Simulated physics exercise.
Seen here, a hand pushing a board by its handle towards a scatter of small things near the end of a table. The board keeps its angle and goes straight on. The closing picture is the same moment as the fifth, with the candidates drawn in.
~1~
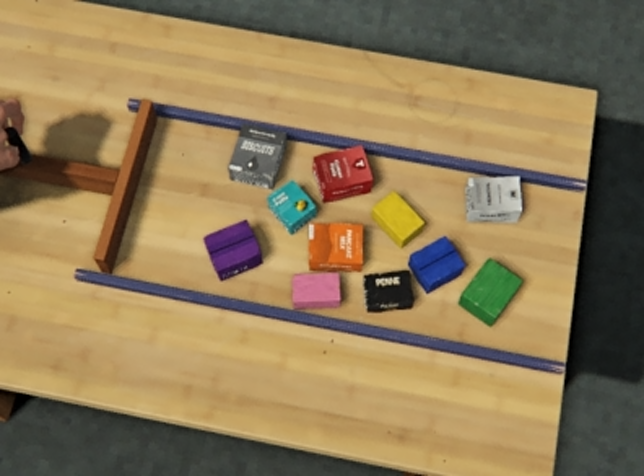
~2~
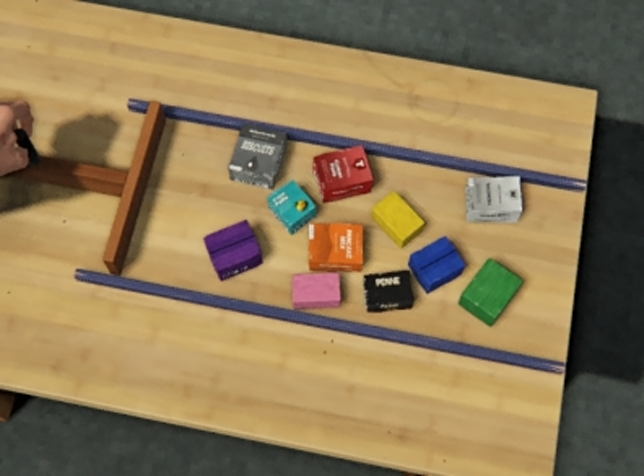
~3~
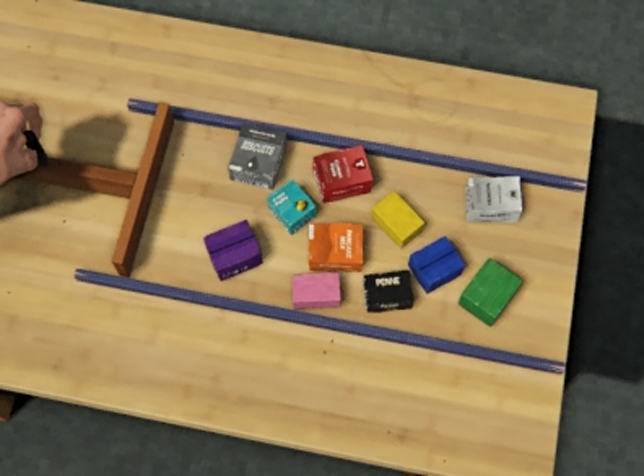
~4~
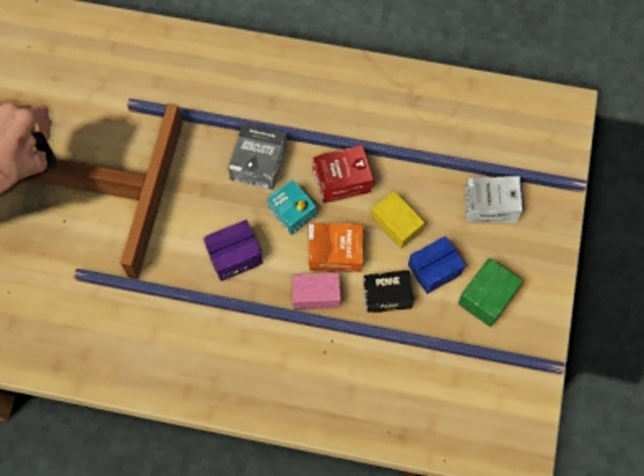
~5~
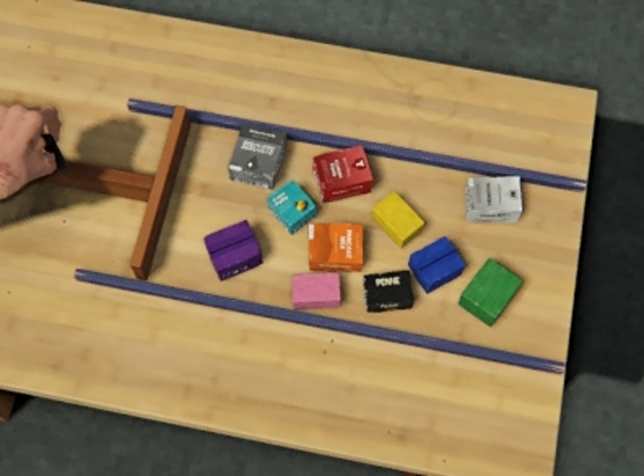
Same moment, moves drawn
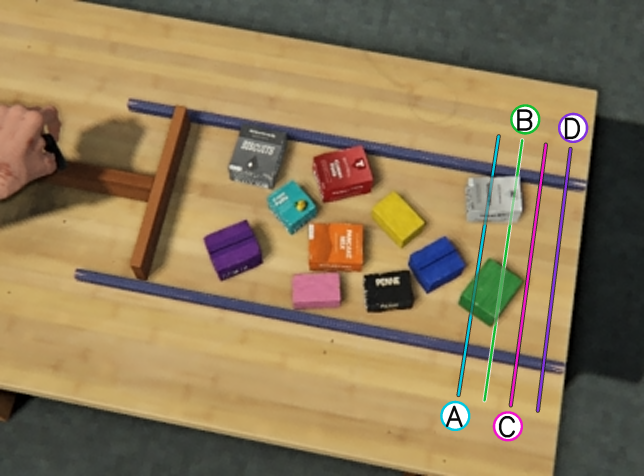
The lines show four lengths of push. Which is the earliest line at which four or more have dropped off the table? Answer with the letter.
Up to line A.
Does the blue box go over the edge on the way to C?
By then, yes.
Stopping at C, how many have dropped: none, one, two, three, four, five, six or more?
Six or more.
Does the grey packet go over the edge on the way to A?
No.
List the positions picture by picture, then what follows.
Green block (490, 293); black packet (388, 292); blue box (437, 265), in the first picture.
Board (132, 178); turquoise packet (292, 207), in the second picture.
Board (141, 180); grey packet (258, 157), in the third picture.
Board (150, 182); red box (342, 174), in the fourth picture.
Board (159, 183); yellow block (398, 220); white box (493, 200); green block (490, 293), in the fifth picture.
On the marked copy, A at (480, 259); B at (504, 264); C at (529, 268); D at (555, 273).
Taking A. A third of the way, board (273, 205); pink block (321, 294); grey packet (315, 166).
Two thirds of the way, board (388, 226); green block (556, 315); white box (534, 207).
When it is over, board (480, 243); green block over the edge; blue box over the edge; four fallen.
As for the rest, B drops six, but is farther than needed; C drops seven, but is farther than needed; D drops ten, but is farther than needed.
